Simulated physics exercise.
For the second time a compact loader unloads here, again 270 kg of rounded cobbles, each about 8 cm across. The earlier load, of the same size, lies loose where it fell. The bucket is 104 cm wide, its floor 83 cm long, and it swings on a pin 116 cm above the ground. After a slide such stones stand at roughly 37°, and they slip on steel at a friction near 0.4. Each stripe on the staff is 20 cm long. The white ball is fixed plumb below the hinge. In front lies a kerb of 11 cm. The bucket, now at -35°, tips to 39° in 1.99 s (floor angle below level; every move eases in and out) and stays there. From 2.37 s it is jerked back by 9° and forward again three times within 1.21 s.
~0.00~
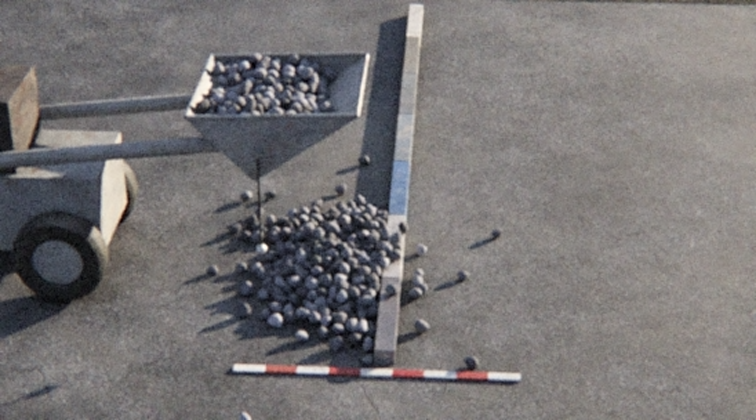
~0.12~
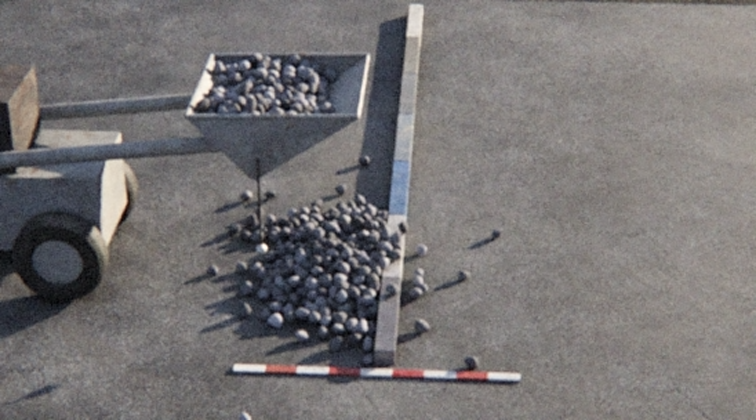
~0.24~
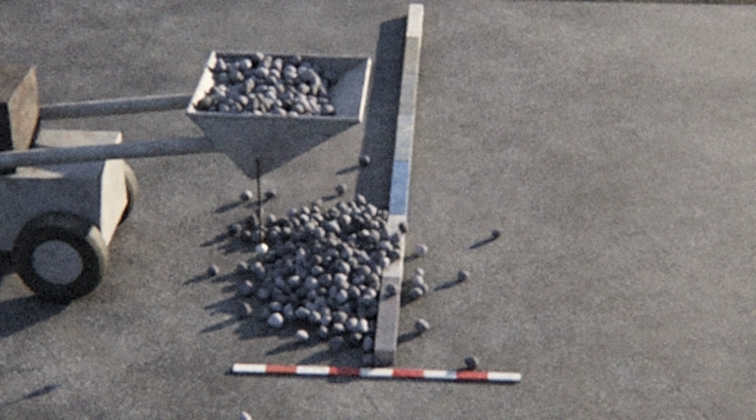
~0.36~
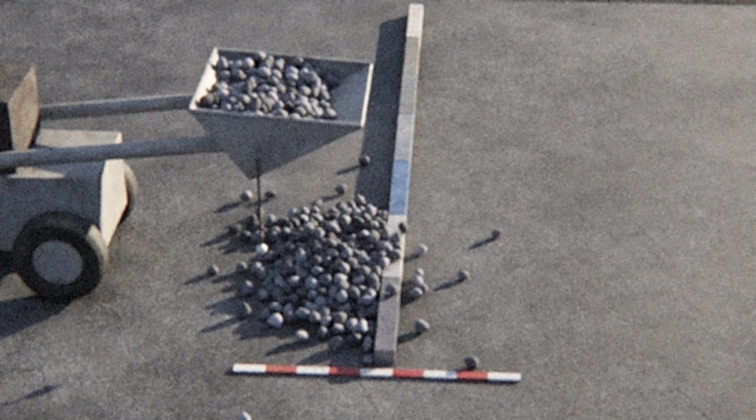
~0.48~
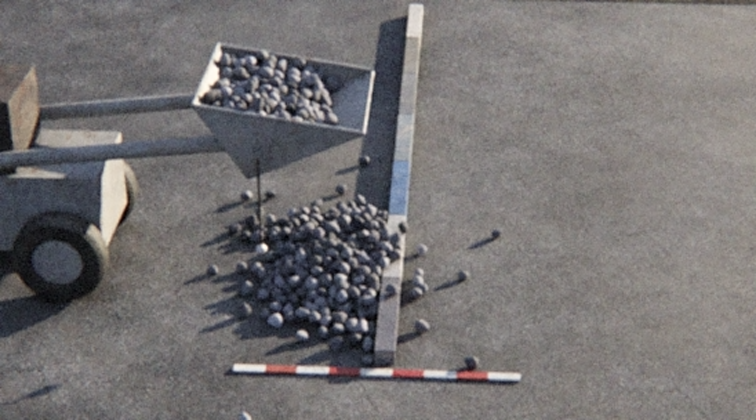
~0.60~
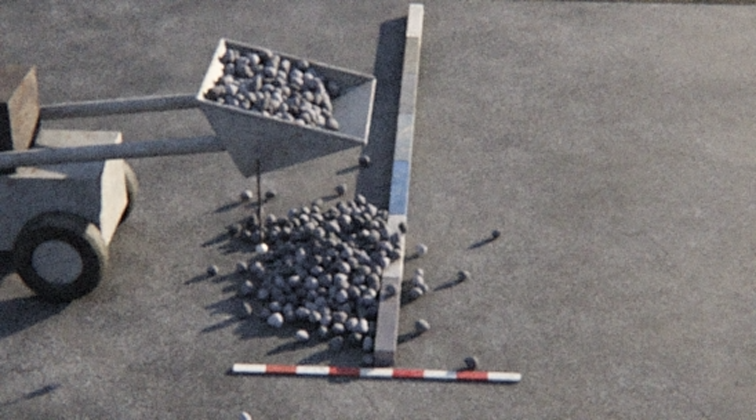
The clip shows a loader at left holding a bucket of rounded grey stones above a loose pile beside a low kerb; the bucket slowly tilts down toward the right, its stones shifting slightly, while the pile stays still.
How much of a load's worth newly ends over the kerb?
Roughly 62 per cent of a load more.
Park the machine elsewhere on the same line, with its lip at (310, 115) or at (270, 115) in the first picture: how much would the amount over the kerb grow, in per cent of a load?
Near 10 per cent from the first place, 0 from the second.
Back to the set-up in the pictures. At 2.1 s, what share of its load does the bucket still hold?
It holds some 20 per cent.
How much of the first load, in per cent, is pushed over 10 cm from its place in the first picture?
Roughly 5 per cent of them.
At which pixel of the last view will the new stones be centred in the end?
Near (419, 259).
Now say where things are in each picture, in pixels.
In the first picture, the bucket is at -35°, its lip at (358, 116); the top of the load is at (264, 67). The earlier load is highest near (343, 238), 20 cm above ground level, 98 % on this side of the kerb, 2 % over the kerb.
The second picture shows lip at (359, 117), floor tilted -34°, highest stones at (265, 67); the stones move at 0.0 m/s on average.
The third picture shows lip at (360, 121), floor tilted -32°, highest stones at (257, 66); the stones move at 0.1 m/s on average.
In the fourth picture, the bucket is at -29°, its lip at (362, 126); the top of the load is at (255, 66); the stones move at 0.1 m/s on average.
The fifth picture shows lip at (364, 134), floor tilted -24°, highest stones at (249, 67); the stones move at 0.1 m/s on average.
The sixth picture shows lip at (366, 143), floor tilted -19°, highest stones at (243, 62); the stones move at 0.2 m/s on average.
After 1.5 s the floor is at 27°; in per cent of one load, 97 in the bucket, 100 on this side of the kerb, 2 over the kerb; the foremost stones are at (442, 285).
After 2.1 s the floor is at 39°; in per cent of one load, 19 in the bucket, 158 on this side of the kerb, 23 over the kerb; the foremost stones are at (470, 276).
After 4.0 s the floor is at 39°; in per cent of one load, 0 in the bucket, 135 on this side of the kerb, 65 over the kerb; the foremost stones are at (583, 292).
After 6.6 s the floor is at 39°; in per cent of one load, 0 in the bucket, 135 on this side of the kerb, 65 over the kerb; the foremost stones are at (583, 292). Net gain over the kerb, 62.
